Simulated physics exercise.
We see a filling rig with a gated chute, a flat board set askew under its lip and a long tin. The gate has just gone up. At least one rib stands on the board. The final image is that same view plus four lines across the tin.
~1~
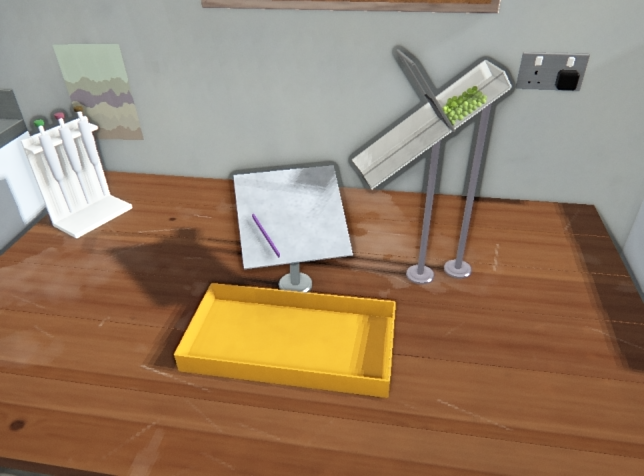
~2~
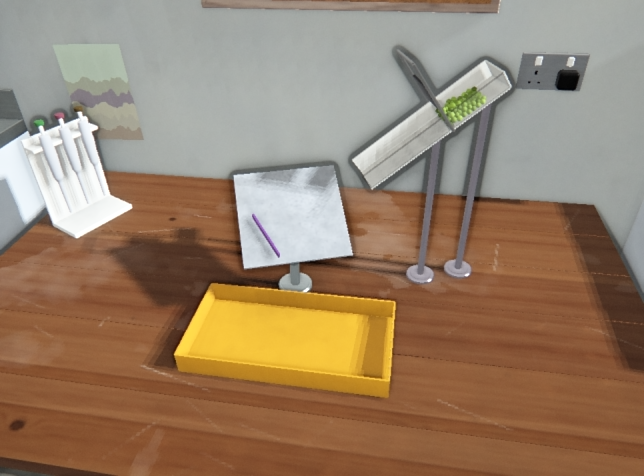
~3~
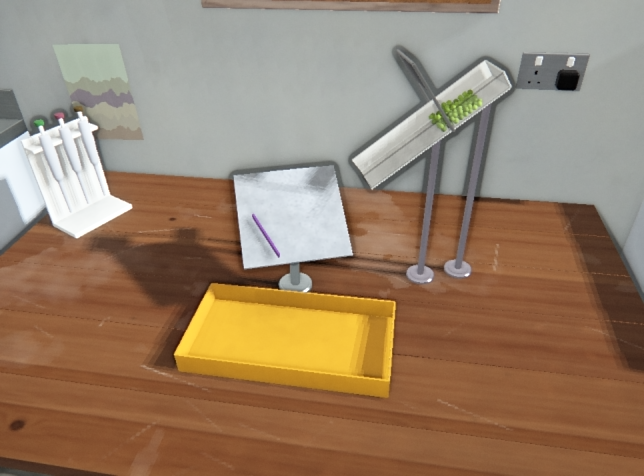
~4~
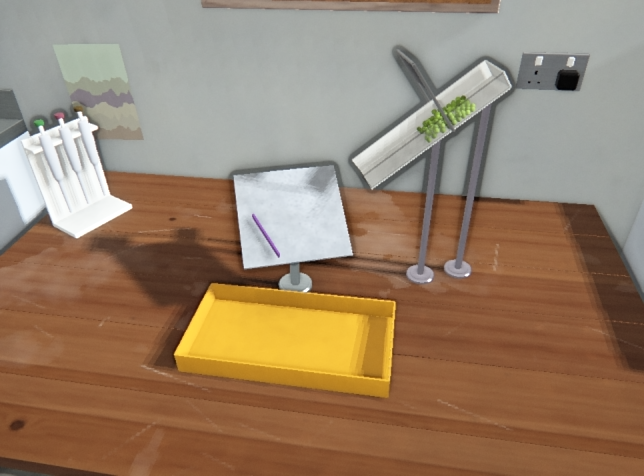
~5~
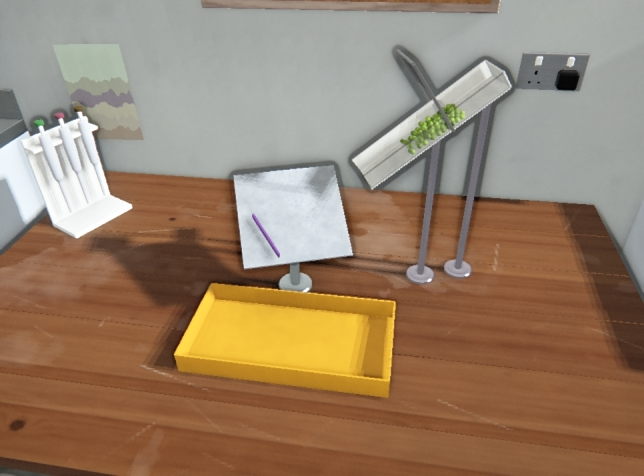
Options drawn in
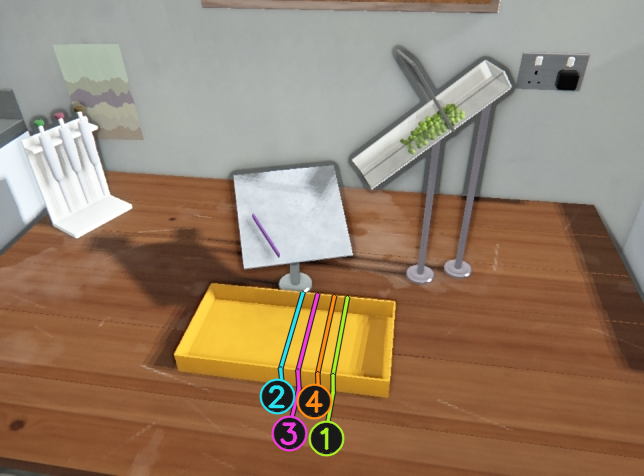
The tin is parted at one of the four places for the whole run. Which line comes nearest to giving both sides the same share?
Line 2 does it best.
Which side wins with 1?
More lands on the left.
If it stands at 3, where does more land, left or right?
Left.
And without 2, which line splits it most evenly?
It is 3.
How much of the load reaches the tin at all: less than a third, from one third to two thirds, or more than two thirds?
More than two thirds.
On the marked copy, line 1 crosses the front rim at (333, 374); line 2 crosses the front rim at (280, 367); line 3 crosses the front rim at (298, 370); line 4 crosses the front rim at (317, 372).
For line 1, of what is caught, nearly all on the left of the divider, a stray few on the right.
For line 2, of what is caught, about half on the left of the divider, about half on the right.
For line 3, of what is caught, most on the left of the divider, about a quarter on the right.
For line 4, of what is caught, nearly all on the left of the divider, a small part on the right.
